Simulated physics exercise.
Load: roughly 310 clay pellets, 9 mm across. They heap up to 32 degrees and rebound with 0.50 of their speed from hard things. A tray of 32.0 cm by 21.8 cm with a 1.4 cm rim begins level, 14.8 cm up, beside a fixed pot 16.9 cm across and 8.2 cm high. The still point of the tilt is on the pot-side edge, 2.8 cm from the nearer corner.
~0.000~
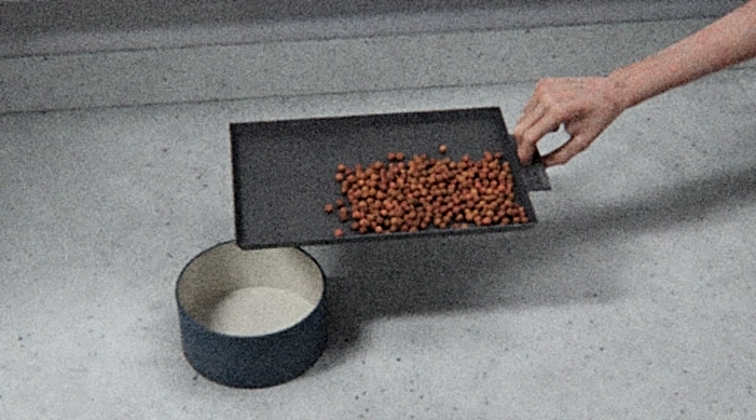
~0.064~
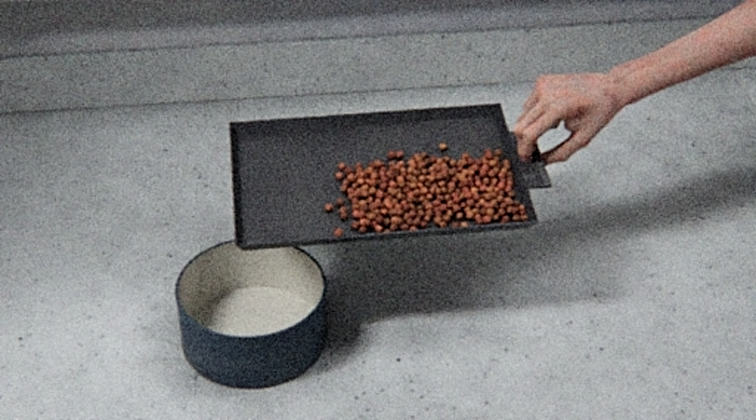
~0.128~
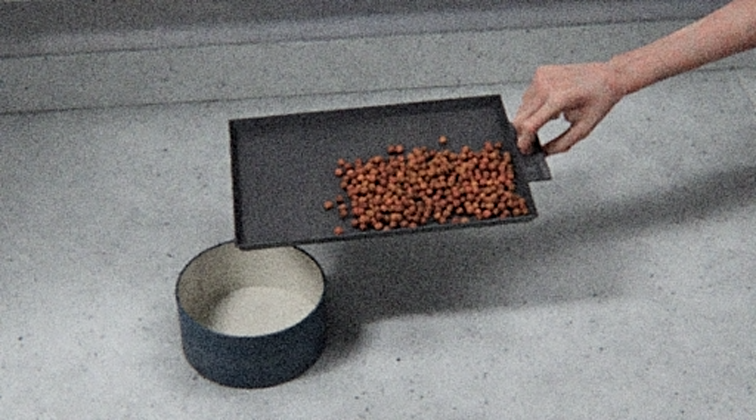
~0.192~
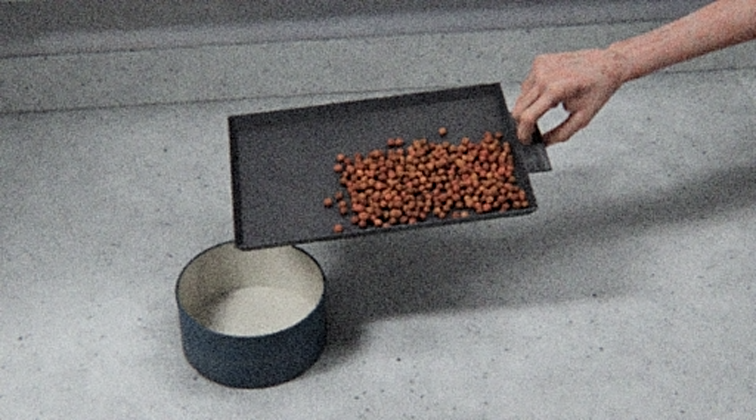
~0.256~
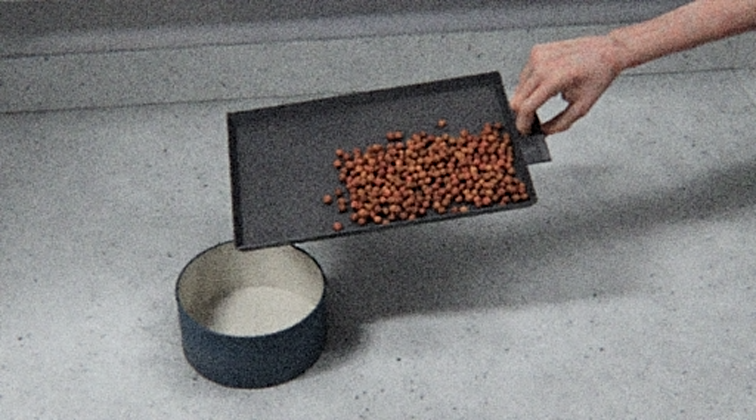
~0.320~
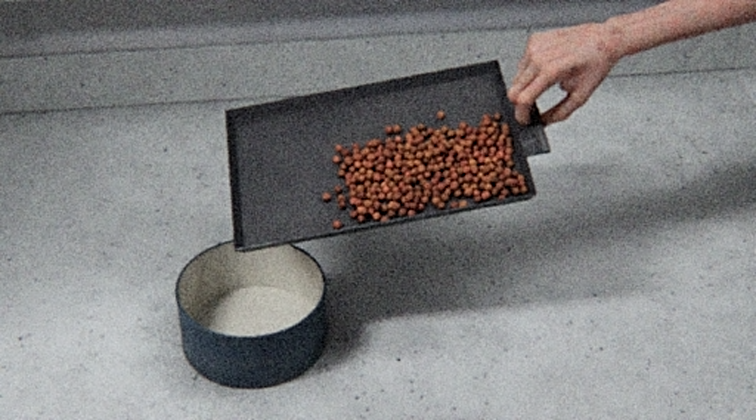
A hand gradually raising the right side of a dark tray of reddish-brown clay pellets above a blue pot, pellets staying bunched.
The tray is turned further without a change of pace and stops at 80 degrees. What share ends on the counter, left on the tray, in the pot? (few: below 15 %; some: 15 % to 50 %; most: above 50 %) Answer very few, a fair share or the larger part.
Counter very few, tray very few, pot the larger part.
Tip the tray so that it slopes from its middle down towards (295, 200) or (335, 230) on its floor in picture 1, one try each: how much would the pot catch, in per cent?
Some 80 and 60 per cent.
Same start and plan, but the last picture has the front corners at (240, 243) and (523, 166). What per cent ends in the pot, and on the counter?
Pot 70, counter 30.
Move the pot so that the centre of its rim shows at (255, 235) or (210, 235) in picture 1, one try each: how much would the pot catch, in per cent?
About 0 and 5 per cent.
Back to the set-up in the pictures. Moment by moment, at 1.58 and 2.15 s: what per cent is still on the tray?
In turn: 35, 0.
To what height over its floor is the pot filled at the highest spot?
Roughly 3.5 cm.
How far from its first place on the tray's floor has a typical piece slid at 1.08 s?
Roughly 12 cm.
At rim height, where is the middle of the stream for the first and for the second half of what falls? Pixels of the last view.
At about (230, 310), then at (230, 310).
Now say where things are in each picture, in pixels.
The first picture shows tray tilt 0 degrees, front corners at (243, 240) and (530, 220); middle of the pieces at (432, 194); pot at (251, 285).
The second picture shows tray tilt 1 degrees, front corners at (242, 240) and (530, 218); middle of the pieces at (432, 192).
The third picture shows tray tilt 3 degrees, front corners at (242, 241) and (530, 212); middle of the pieces at (432, 187).
The fourth picture shows tray tilt 6 degrees, front corners at (242, 242) and (530, 204), lowest corner left front; middle of the pieces at (432, 181).
The fifth picture shows tray tilt 8 degrees, front corners at (241, 243) and (529, 197), lowest corner left front; middle of the pieces at (431, 175).
The sixth picture shows tray tilt 11 degrees, front corners at (241, 243) and (529, 190), lowest corner left front; middle of the pieces at (430, 169); pot at (251, 285). The tray's pace is about 40 degrees a second.
Then, at 1.08 s, tilt 43 degrees; the tray holds 95 %, the pot 0 %.
Then, at 1.58 s, tilt 65 degrees; the tray holds 35 %, the pot 50 %.
Then, at 2.15 s, tilt 80 degrees; the tray holds 0 %, the pot 95 %.
At rest (2.7 s), counter 5 %, tray 0 %, pot 95 %.
